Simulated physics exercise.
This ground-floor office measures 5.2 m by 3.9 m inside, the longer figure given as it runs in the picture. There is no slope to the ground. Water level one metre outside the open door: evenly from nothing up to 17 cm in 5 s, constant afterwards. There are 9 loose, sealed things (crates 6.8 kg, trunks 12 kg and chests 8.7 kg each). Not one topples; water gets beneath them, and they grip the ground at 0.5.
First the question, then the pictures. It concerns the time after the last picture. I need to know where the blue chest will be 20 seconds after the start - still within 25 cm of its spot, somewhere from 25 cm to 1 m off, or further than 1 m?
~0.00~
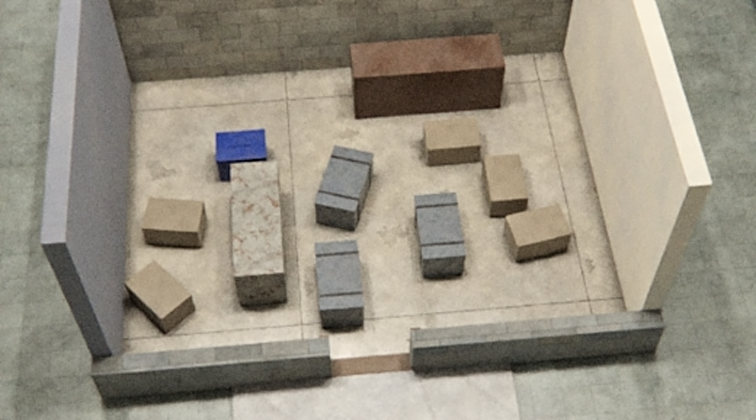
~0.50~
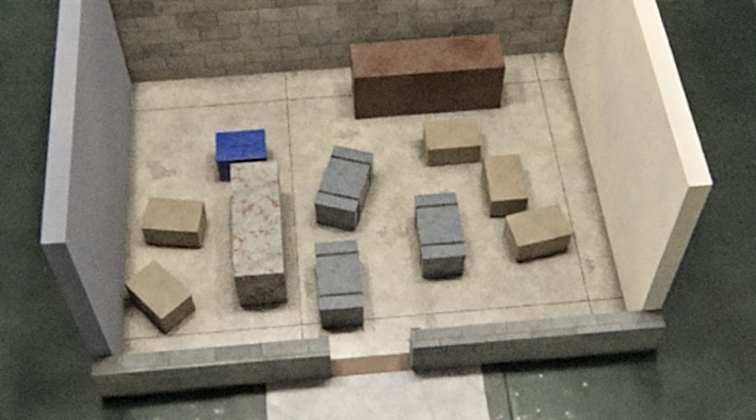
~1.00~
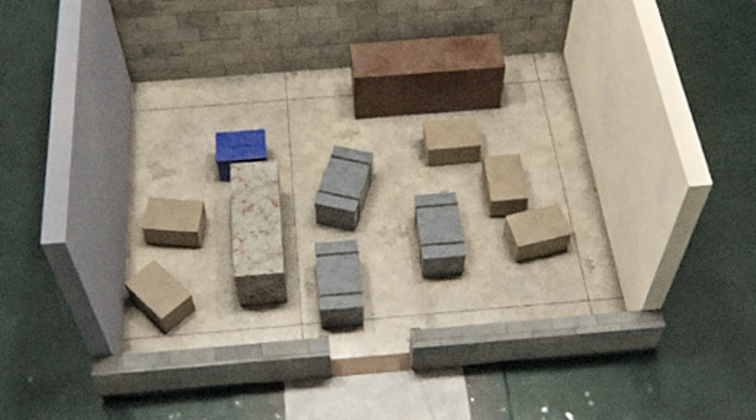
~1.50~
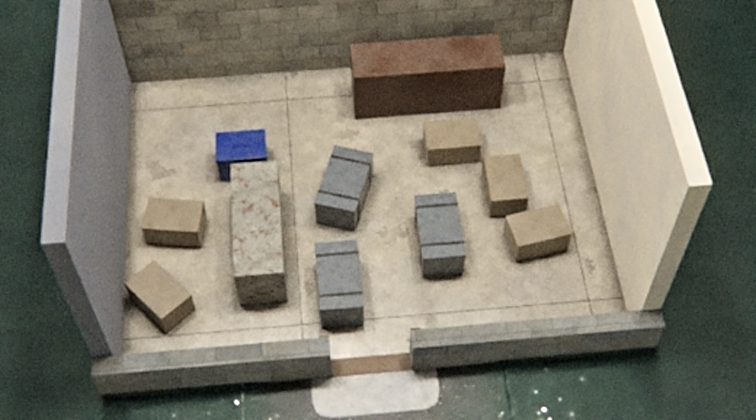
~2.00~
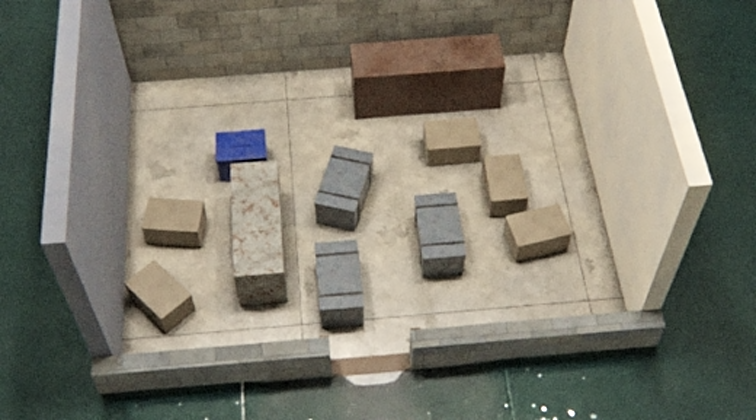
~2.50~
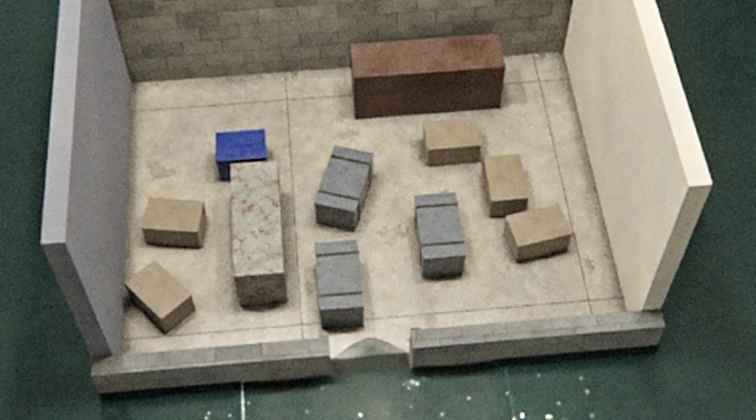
I reckon it goes some way, under a metre.
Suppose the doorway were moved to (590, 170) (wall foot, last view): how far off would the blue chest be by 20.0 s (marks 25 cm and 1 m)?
Well, the blue chest ends up distant in that setup.
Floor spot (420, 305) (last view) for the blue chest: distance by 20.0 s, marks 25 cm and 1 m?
I'd say it goes a long distance.
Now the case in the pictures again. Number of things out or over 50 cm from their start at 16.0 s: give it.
8.
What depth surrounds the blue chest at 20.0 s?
About 6 cm.
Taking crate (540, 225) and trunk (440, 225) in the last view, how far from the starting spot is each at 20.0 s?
200 cm, 100 cm.
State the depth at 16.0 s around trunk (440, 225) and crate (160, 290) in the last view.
First roughly 4 cm, second roughly 6 cm.
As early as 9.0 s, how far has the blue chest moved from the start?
Displacement near 0 cm.
After 4.0 s the blue chest is near (241, 145), 0.0 m from its start, aground; 0 afloat.
After 9.0 s the blue chest is near (241, 145), 0.0 m from its start, aground; 2 afloat.
After 16.0 s the blue chest is near (241, 145), 0.0 m from its start, aground; 8 afloat.
After 20.0 s the blue chest is near (193, 114), 0.7 m from its start, afloat; 9 afloat.
